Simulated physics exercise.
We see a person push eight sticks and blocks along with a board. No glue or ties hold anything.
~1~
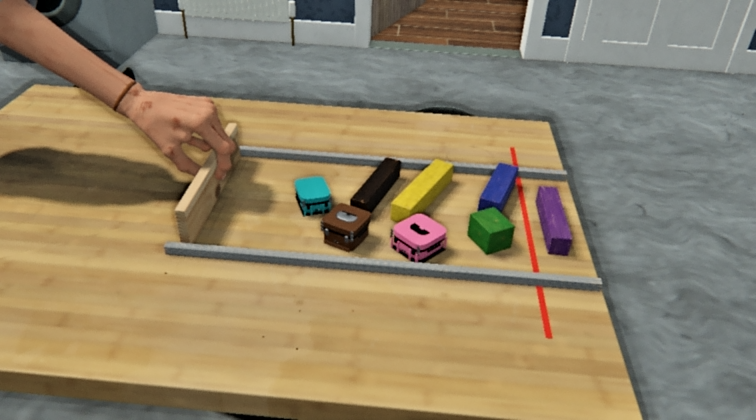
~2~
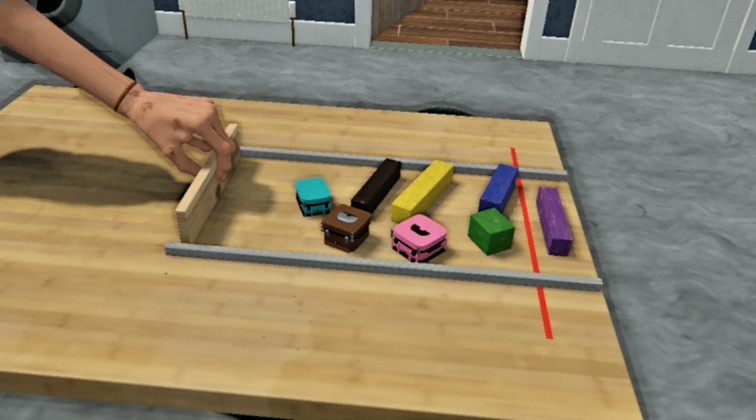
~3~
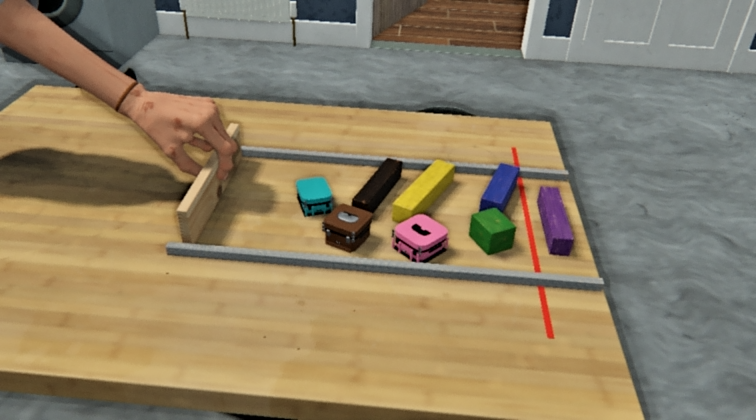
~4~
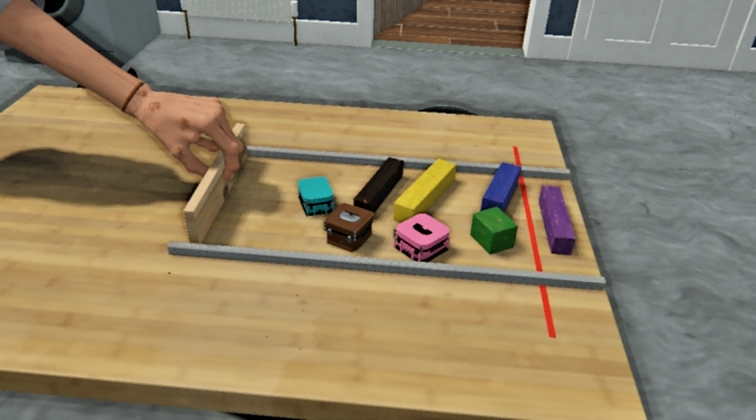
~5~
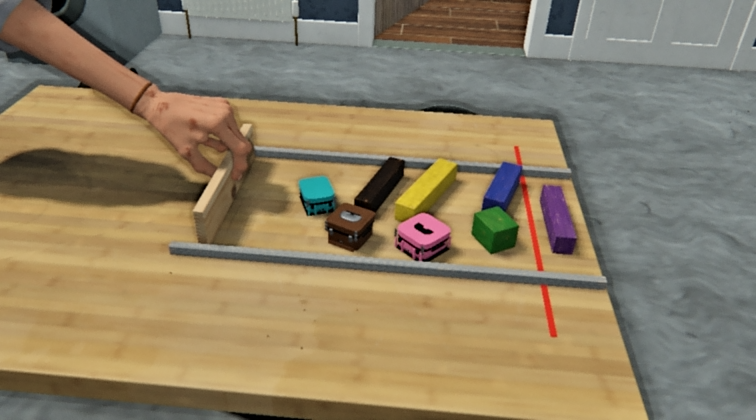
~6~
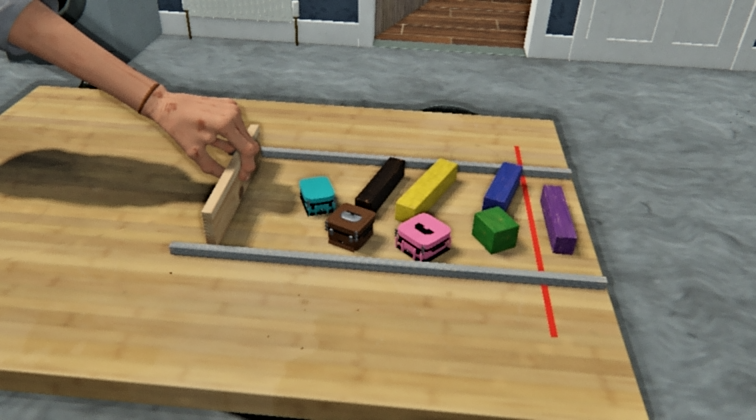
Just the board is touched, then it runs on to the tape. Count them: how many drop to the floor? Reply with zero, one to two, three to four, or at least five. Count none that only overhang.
It comes to three to four.
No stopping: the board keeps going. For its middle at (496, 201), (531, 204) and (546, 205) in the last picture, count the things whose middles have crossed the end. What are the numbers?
Place by place, 1, 4 and 5.
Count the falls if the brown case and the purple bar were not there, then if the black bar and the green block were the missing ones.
The number is 1 for the first case and 1 for the second.
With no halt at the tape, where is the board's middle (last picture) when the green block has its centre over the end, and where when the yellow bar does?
Middle: Roughly (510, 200); roughly (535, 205).
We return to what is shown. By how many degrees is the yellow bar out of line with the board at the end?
Somewhere near 30 degrees, I'd say.
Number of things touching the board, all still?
3 touch it.
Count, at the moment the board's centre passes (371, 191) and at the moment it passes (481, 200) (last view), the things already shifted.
Tally: 5; 8.
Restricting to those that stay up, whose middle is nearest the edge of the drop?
The yellow bar finishes closest.
Early on, none off yet; purple bar at rest near (557, 218); blue bar at rest near (503, 190); green block at rest near (495, 230).
A while later, none off yet; purple bar at rest near (557, 218); blue bar travelled a little near (520, 188); green block travelled about its own width near (527, 230).
Finally, the number that fall off is three or four; lost, pink case, green block, blue bar and purple bar.
